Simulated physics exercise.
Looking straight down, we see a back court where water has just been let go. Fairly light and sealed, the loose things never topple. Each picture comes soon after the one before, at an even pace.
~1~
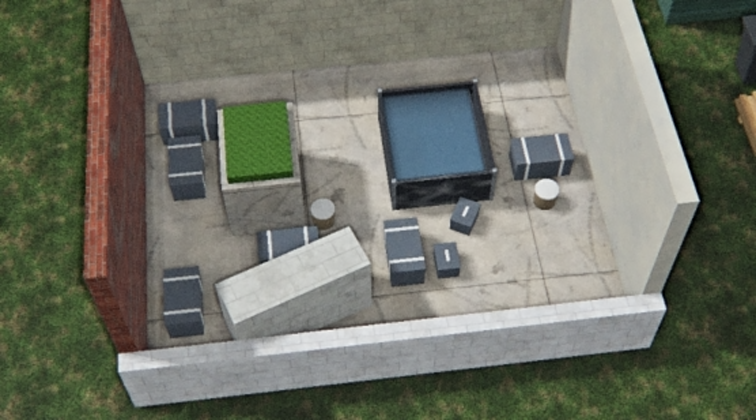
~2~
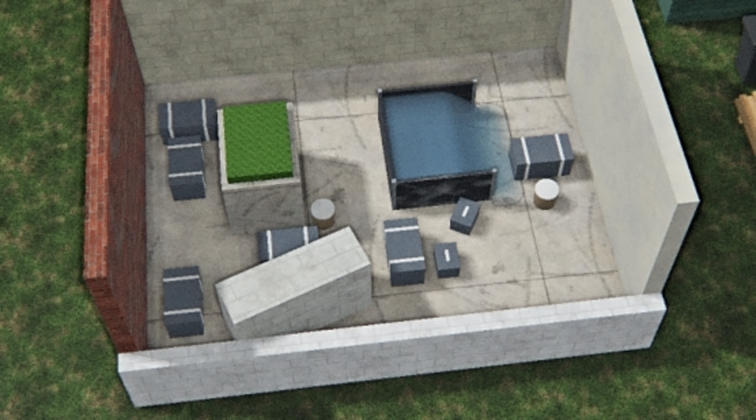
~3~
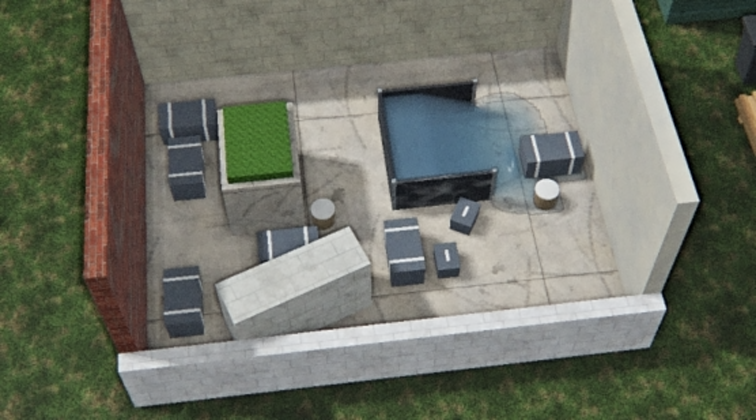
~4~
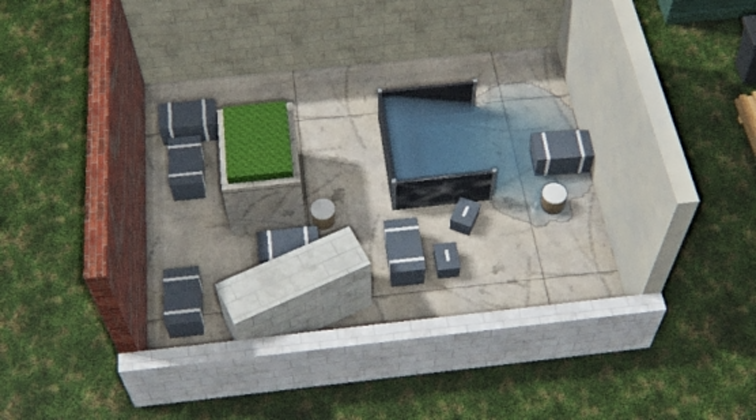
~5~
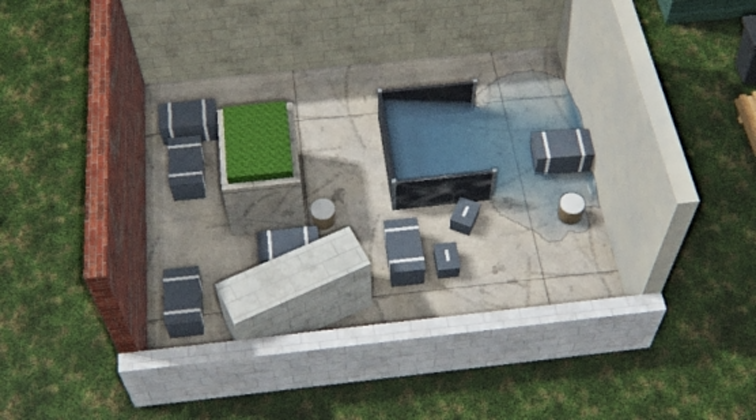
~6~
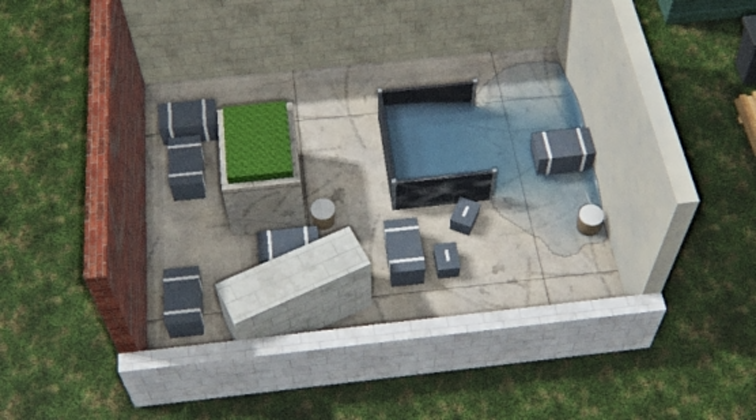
In a walled court, the right side of a raised pool opened and water spread across the ground, nudging a dark trunk slightly to the right, then carrying a small pail toward the right wall.
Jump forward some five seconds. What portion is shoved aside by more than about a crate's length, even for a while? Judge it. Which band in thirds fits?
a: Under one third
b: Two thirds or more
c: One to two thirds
a, under one third.
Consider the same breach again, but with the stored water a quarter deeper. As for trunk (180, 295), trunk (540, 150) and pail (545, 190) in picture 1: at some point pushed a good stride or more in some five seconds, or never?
Well, one by one: Not carried that far, carried that far, carried that far.
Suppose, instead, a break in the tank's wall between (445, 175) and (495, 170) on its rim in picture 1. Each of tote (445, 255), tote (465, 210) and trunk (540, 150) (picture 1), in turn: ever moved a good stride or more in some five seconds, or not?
Order as asked: Sent that far; sent that far; sent that far.
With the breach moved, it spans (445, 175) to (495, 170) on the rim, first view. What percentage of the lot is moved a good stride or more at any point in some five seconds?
About 40 per cent.
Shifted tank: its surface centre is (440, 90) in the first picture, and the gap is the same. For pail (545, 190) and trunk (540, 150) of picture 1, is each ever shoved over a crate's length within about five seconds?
Travelled that far, travelled that far.
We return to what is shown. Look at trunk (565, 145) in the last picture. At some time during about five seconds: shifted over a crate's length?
From what I can tell, carried that far.
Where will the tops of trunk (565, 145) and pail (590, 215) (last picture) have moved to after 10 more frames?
Expect them at roughly (567, 221) and roughly (518, 299).
A moment on, 1 of 10 are well off their spots; 2 afloat.
Next, 2 of 10 are well off their spots; 2 afloat.
Later, 2 of 10 are well off their spots; 2 afloat.
In the end, 2 of 10 are well off their spots, and 2 have been at some point; 3 afloat.
